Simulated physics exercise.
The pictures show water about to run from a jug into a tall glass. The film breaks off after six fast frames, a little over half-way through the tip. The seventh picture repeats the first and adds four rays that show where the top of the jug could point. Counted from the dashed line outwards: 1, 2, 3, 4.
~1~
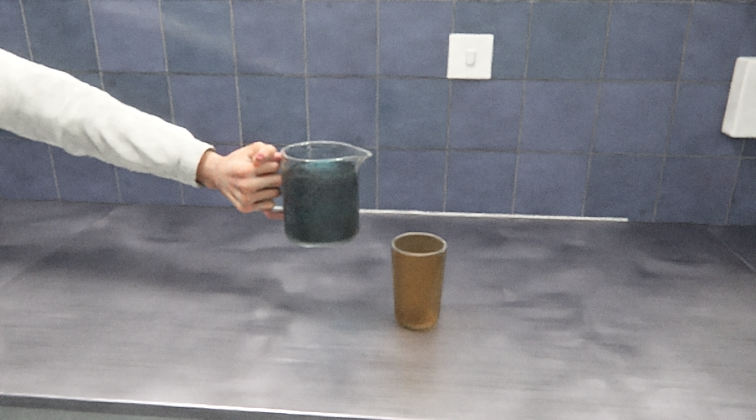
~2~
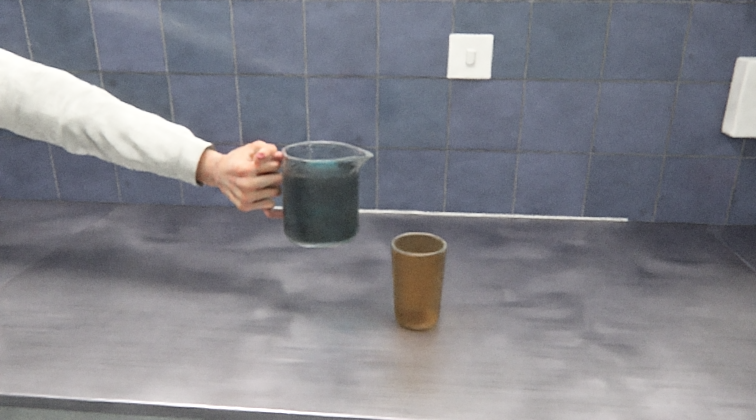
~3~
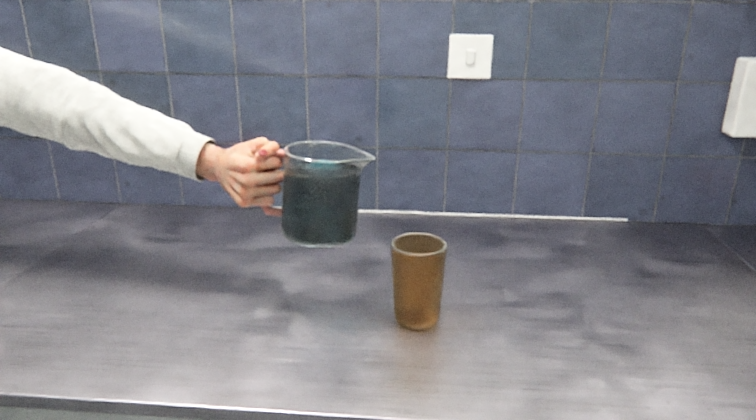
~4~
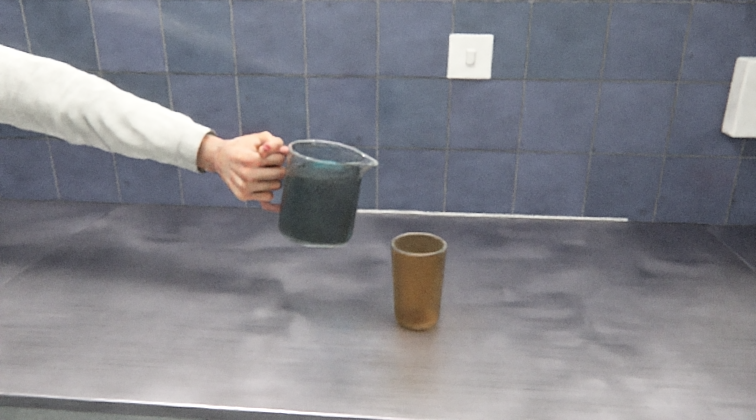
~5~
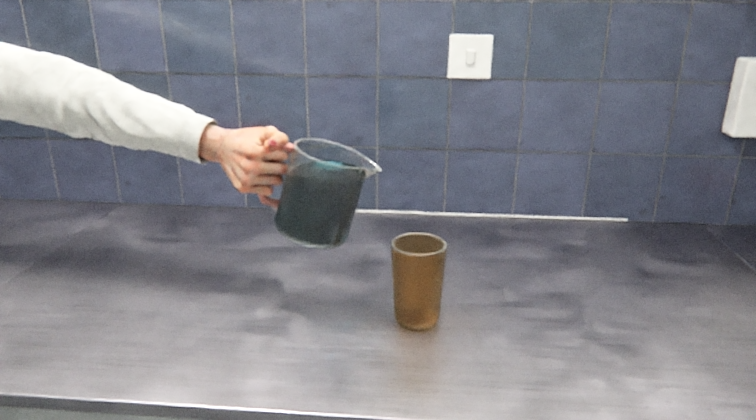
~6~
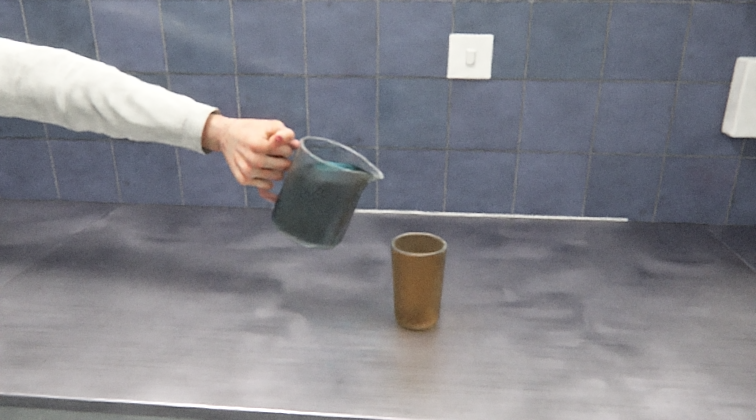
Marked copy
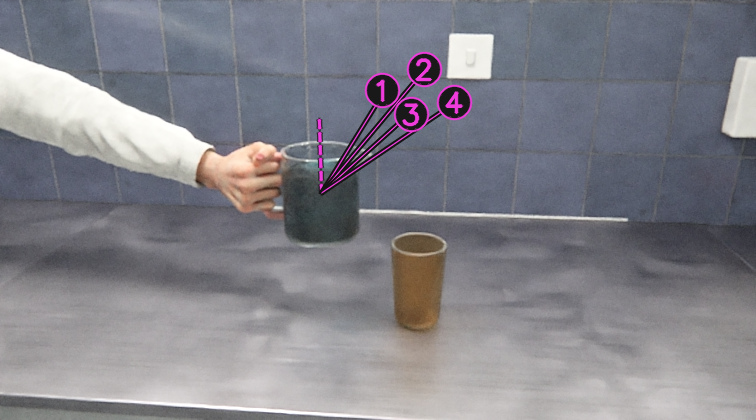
A hand holding a glass jug of dark liquid upright, then gradually tilting it rightward beside a tall brown glass on a counter.
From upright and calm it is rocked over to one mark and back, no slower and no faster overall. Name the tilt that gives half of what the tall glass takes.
Use mark 4.
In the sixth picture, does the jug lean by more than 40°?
No.
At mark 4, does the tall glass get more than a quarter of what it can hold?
Yes, clearly.
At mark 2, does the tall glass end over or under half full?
Under half.
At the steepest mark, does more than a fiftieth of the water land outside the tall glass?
No.
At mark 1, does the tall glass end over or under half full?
Under half.
On the marked copy, 1 at (375, 106); 2 at (414, 82); 3 at (397, 124); 4 at (440, 112).
If 1 is chosen, the tall glass ends with about 7 % of what it can hold.
If 2 is chosen, the tall glass ends with about 17 % of what it can hold.
If 3 is chosen, the tall glass ends with about 30 % of what it can hold.
If 4 is chosen, the tall glass ends with about 46 % of what it can hold.
